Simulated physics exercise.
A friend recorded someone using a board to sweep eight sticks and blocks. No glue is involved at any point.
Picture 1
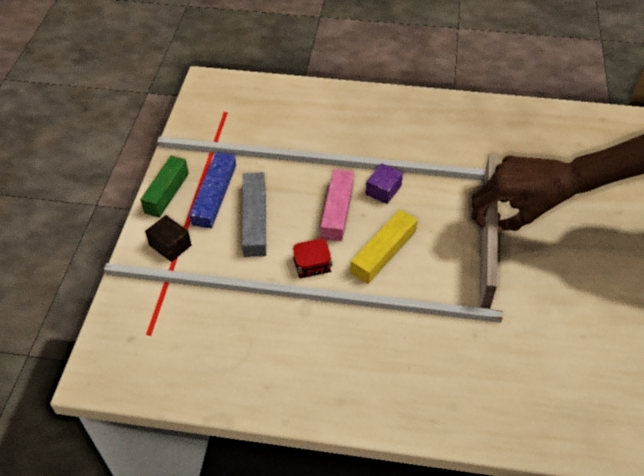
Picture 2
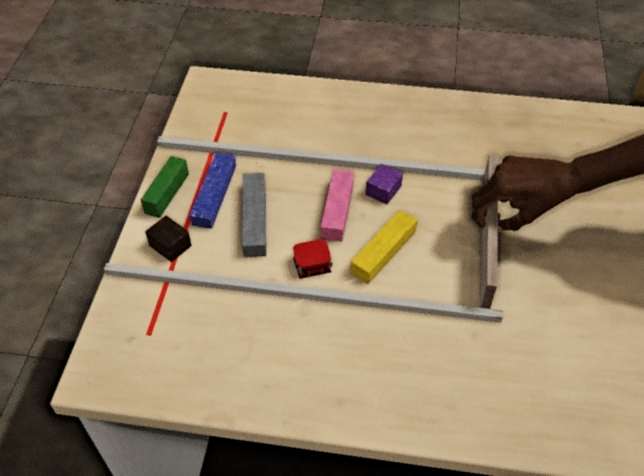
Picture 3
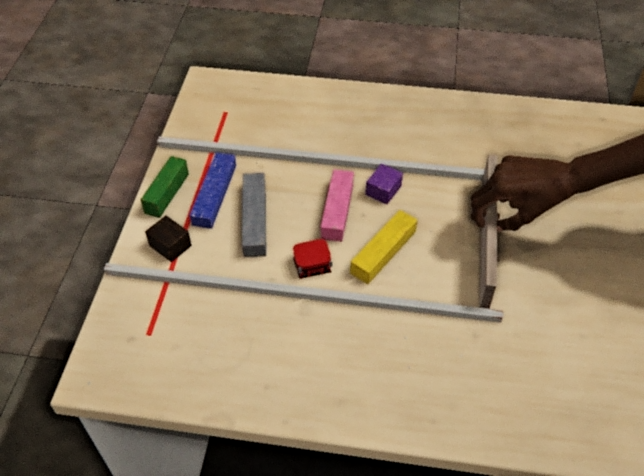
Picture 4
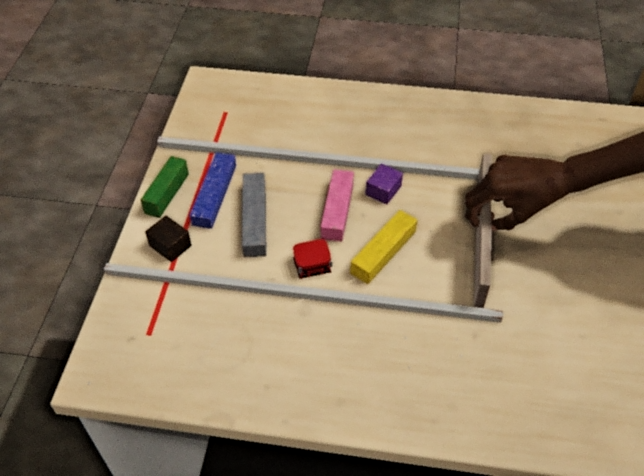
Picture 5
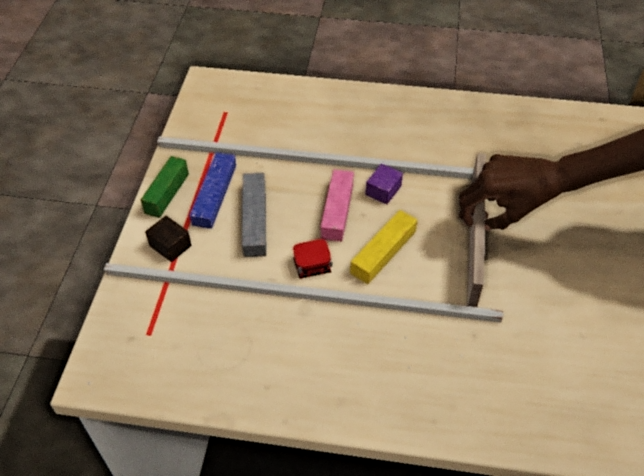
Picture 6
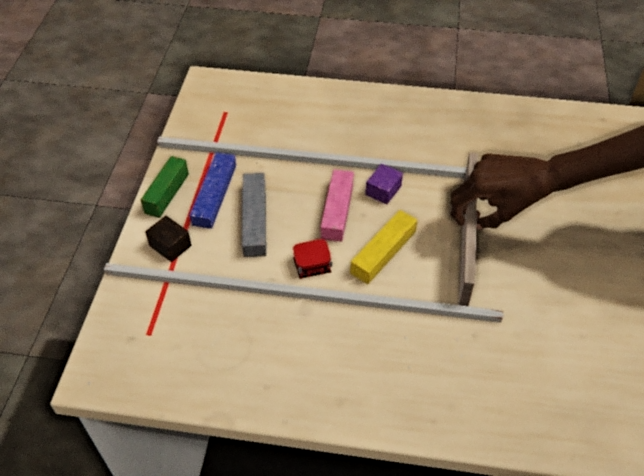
Eight coloured sticks and blocks lie between two pale metal rails on a light wooden table, seen from above at an angle, with dark floor tiles beyond. Green, blue and black pieces sit at the left by a red line, grey, pink and red ones nearer the middle, purple and yellow further right. A hand slides an upright board slightly left, touching none of them, while the camera stays still.
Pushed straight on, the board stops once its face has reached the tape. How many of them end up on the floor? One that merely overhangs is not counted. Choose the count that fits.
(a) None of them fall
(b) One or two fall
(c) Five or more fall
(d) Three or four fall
(d) Three or four fall.
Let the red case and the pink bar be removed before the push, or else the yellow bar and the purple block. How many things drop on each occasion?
The count is 1 in one try and 2 in the other, in that order.
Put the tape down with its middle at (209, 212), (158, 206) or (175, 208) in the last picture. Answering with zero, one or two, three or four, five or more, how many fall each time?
Counts as listed: Three to four / more than four / either three or four.
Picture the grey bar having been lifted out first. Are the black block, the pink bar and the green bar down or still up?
Outcome for the black block: It drops; for the pink bar: It stays; for the green bar: It drops.
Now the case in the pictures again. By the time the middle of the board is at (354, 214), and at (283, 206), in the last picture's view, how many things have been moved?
One spot: 4. Other spot: 6.
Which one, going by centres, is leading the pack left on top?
Foremost: The grey bar.
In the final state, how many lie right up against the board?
The count is 2.
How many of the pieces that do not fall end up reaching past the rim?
Result: 1.
A little later, none off yet; green bar at rest near (165, 186); black block at rest near (169, 239); blue bar at rest near (214, 190).
When it is over, the number that fall off is three or four; down, blue bar, black block and green bar.
